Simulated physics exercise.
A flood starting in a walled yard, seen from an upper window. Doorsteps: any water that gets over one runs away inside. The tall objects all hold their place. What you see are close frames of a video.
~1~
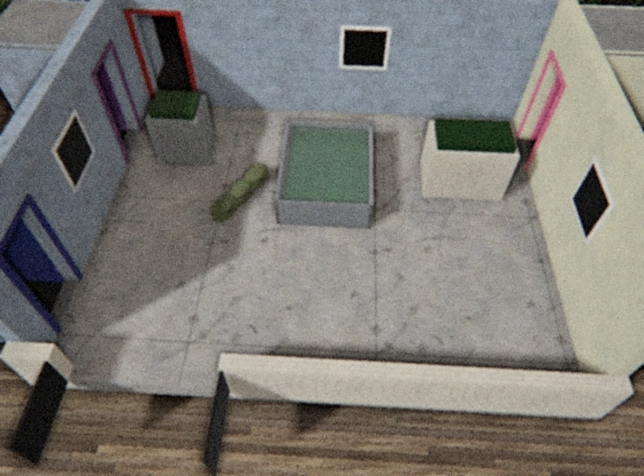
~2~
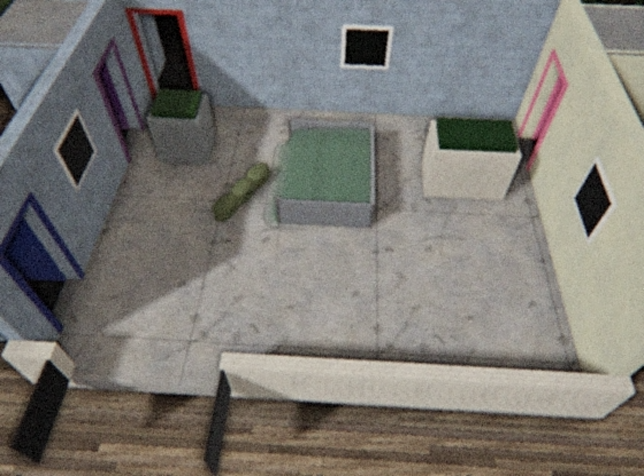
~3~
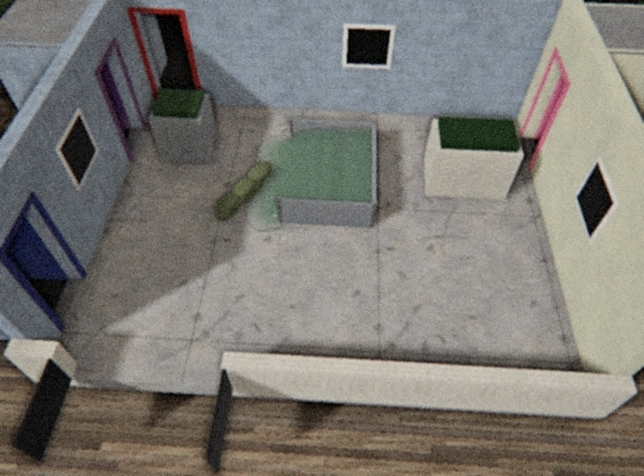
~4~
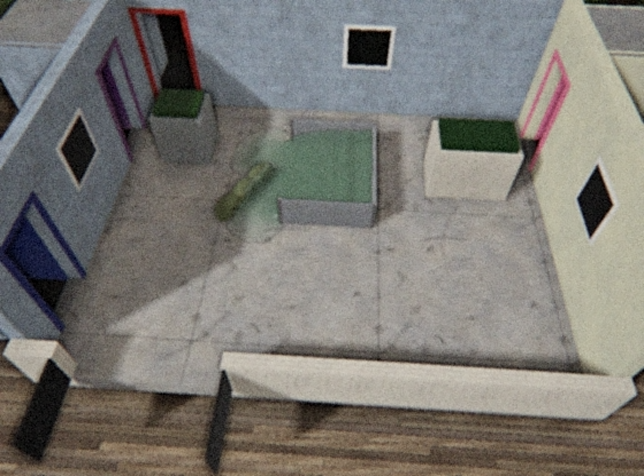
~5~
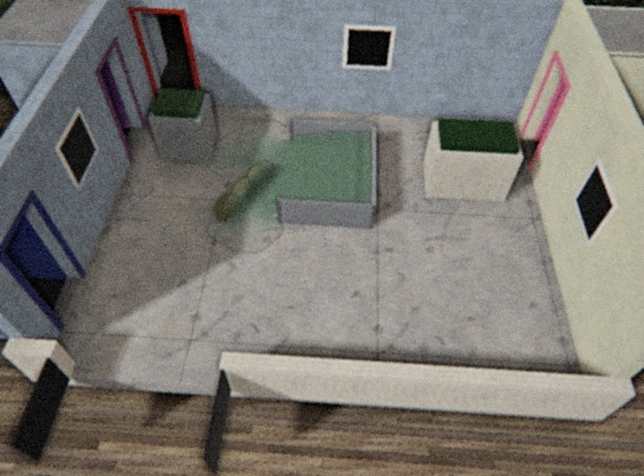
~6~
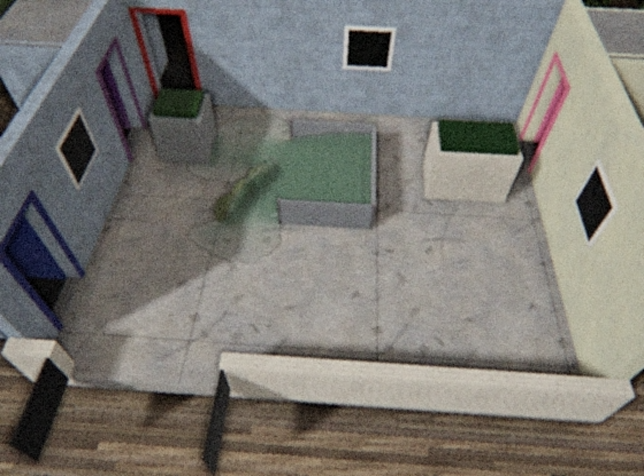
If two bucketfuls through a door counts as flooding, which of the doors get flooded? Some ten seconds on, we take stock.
The blue door gets flooded; the red door does not get flooded; the purple door does not get flooded; the pink door does not get flooded.
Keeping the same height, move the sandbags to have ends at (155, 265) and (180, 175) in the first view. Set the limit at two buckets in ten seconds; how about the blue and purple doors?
In ten seconds the blue door doesn't reach it and the purple door crosses the line.
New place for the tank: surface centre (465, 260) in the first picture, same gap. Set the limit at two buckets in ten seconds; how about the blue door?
Checking them one by one, the blue door crosses the line.
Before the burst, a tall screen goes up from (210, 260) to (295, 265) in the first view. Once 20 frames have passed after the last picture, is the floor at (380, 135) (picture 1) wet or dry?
Looks like that place is unwetted.
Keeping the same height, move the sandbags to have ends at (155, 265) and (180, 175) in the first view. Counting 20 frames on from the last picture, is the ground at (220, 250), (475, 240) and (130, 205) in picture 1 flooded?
As listed: Submerged, spared, submerged.
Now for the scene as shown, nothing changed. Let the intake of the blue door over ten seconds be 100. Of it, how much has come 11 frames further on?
0 %.
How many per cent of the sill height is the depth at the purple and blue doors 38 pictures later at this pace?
In order: Roughly 80 % and 230 %.
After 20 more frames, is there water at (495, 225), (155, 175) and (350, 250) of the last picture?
First spared, then swamped, then spared.
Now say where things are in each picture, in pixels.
Still water in the tank at (327, 163), in the first picture.
Water pours out at (287, 174) and has run to (271, 223), in the second picture.
The front is at (260, 226), out from the gap at (289, 175), in the third picture.
Water pours out at (289, 175) and has run to (248, 236), in the fourth picture.
Water pours out at (288, 175) and has run to (221, 237), in the fifth picture.
Water pours out at (288, 176) and has run to (195, 236), in the sixth picture.
A moment on, water covers 20 % of the floor; the blue door not reached, the red door not reached, the purple door not reached, the pink door not reached.
Next, water covers 40 % of the floor; the blue door wet at the sill, nothing in, the red door wet at the sill, nothing in, the purple door not reached, the pink door not reached.
Then, water covers 45 % of the floor; the blue door under two buckets in, the red door under two buckets in, the purple door wet at the sill, nothing in, the pink door not reached.
Later, water covers 55 % of the floor; the blue door over two buckets in, the red door under two buckets in, the purple door under two buckets in, the pink door not reached.
In the end, water covers 70 % of the floor; the blue door over two buckets in, the red door under two buckets in, the purple door under two buckets in, the pink door wet at the sill, nothing in.
